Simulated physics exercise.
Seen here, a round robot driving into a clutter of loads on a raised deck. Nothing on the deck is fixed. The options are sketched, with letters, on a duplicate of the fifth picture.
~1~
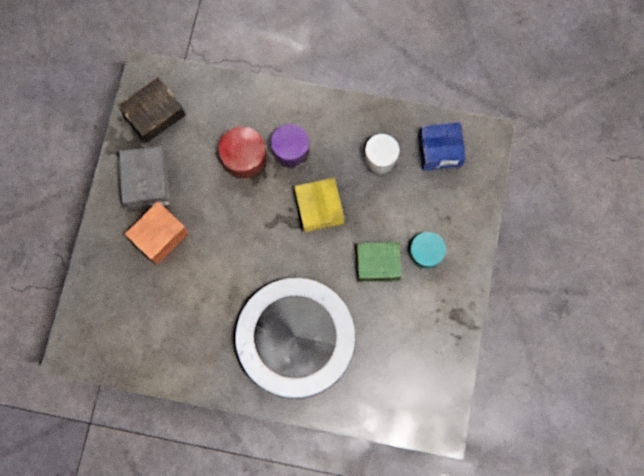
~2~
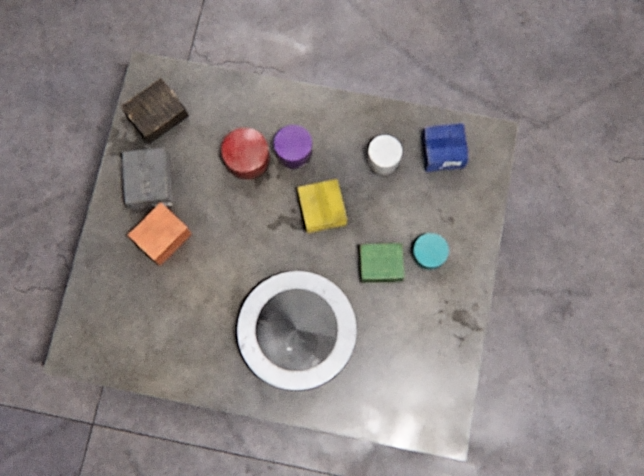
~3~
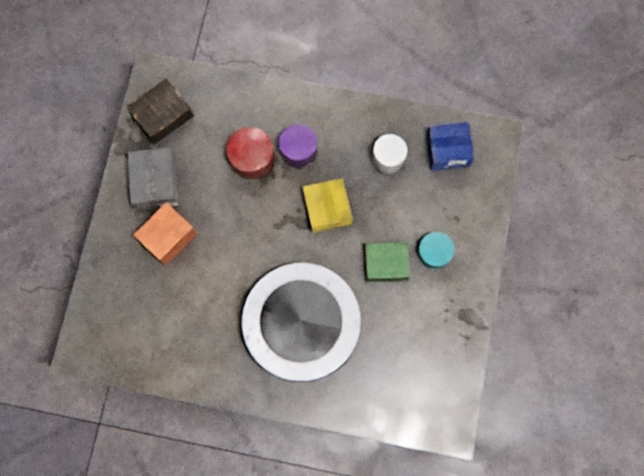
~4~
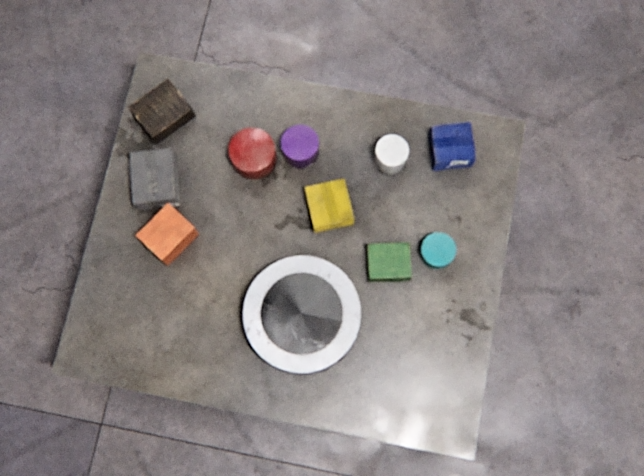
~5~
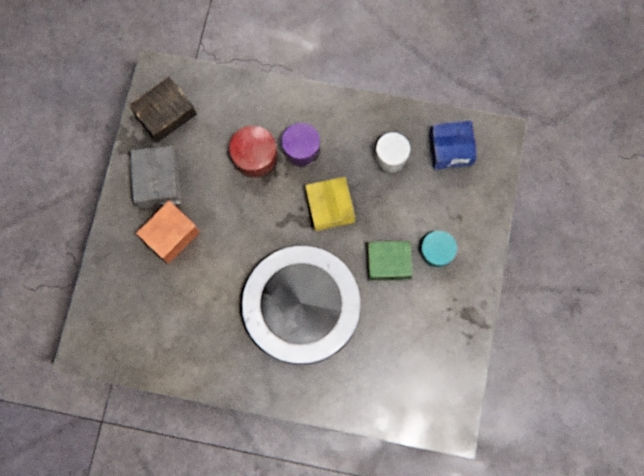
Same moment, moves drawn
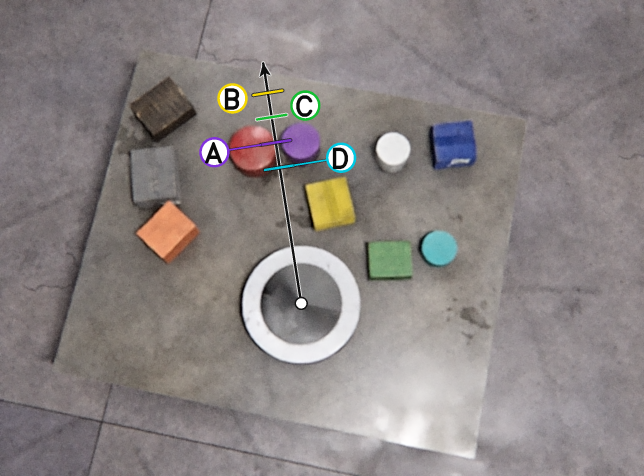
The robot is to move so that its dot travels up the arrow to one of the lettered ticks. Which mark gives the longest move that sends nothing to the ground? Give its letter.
All is well up to A.
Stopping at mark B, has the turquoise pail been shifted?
No.
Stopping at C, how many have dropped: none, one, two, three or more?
One.
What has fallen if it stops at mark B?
The purple pail goes over.
On the marked copy, A at (276, 143); B at (268, 93); C at (272, 117); D at (280, 168); the arrow from (301, 303) to (263, 63); the white dot at (301, 303).
With A. Early on, robot (292, 246); yellow box (337, 184); black crate (164, 110).
Further on, robot (283, 189); purple pail (304, 122); red canister (243, 127).
At the end, robot (277, 148); purple pail (312, 87); red canister (226, 95); nothing has fallen.
As for the rest, B drops the purple pail; C drops the purple pail; D is safe but short.
